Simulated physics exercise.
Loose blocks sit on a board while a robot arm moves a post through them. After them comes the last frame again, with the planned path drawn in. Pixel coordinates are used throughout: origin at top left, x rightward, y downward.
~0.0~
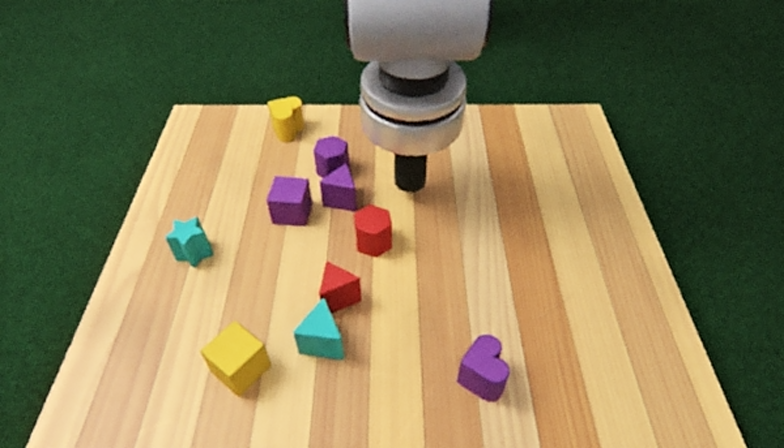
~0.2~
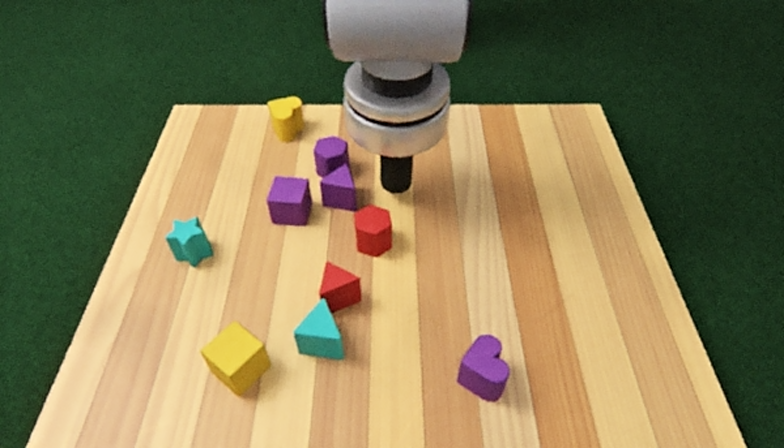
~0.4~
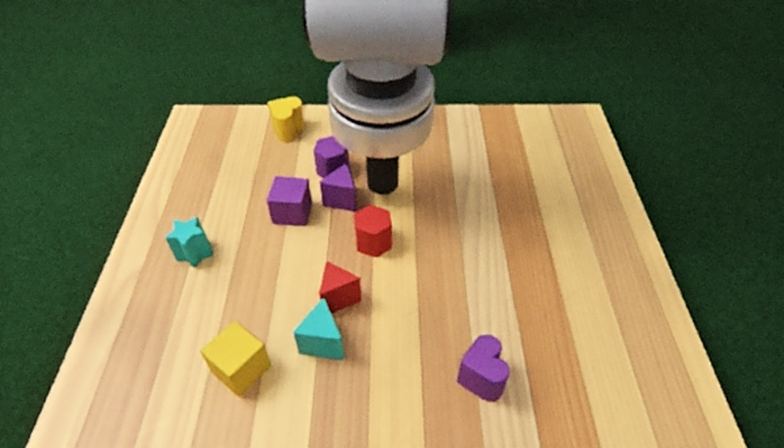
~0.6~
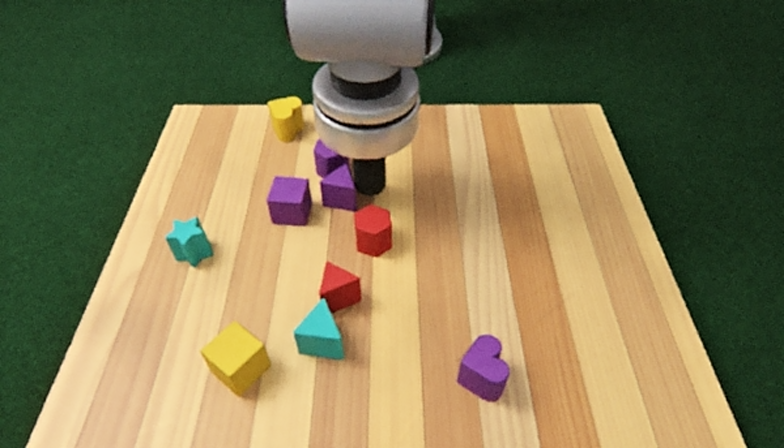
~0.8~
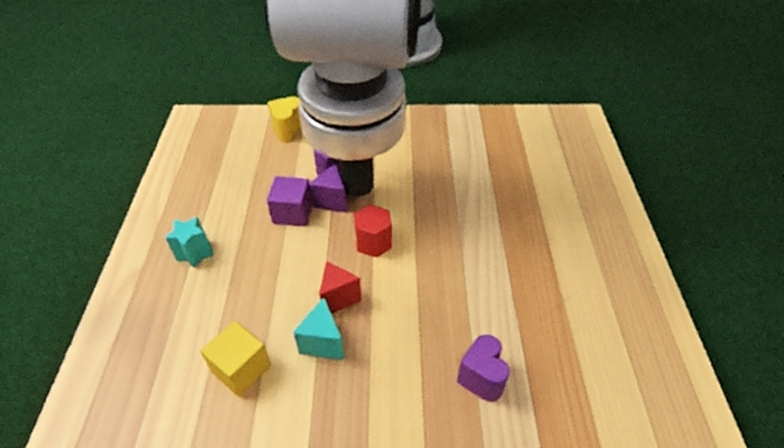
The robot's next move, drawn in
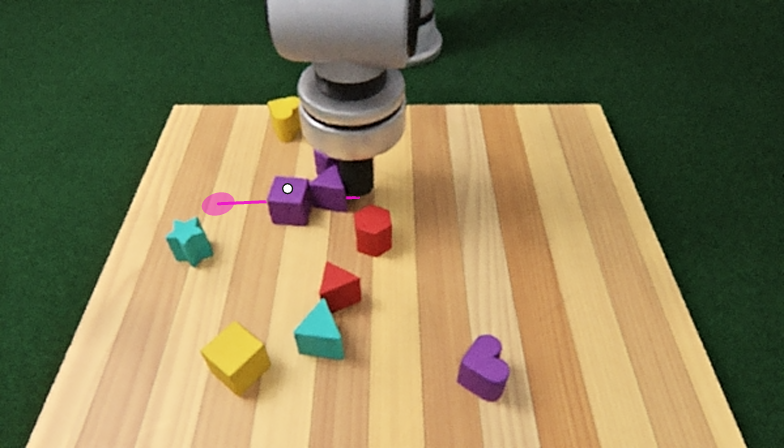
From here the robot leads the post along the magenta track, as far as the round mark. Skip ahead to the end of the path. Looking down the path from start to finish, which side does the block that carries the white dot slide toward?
Goes left.
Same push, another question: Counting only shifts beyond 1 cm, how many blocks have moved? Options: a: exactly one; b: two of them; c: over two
Correct choice: B.
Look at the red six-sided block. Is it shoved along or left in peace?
The red six-sided block keeps its place.
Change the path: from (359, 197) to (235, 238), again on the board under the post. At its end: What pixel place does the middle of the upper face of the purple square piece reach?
The top centre is at (215, 192).
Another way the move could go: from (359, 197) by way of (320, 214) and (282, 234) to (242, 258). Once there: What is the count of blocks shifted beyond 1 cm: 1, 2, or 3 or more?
The number is two.
Path on the board, straight from (359, 197) to (218, 204); the dot is on the purple square piece.
The first path, step by step. One third of the way, post at (310, 188); purple square piece at (260, 190), turned 60° anticlockwise; purple triangular piece at (281, 173), turned 20° clockwise.
Two thirds of the way, post at (262, 190); purple square piece at (238, 200), turned 85° anticlockwise; purple triangular piece at (235, 170), turned 35° clockwise.
At the end, post at (214, 192); purple square piece at (232, 204), turned 100° anticlockwise; purple triangular piece at (198, 164), turned 80° clockwise; purple six-sided block in place; red six-sided block in place.
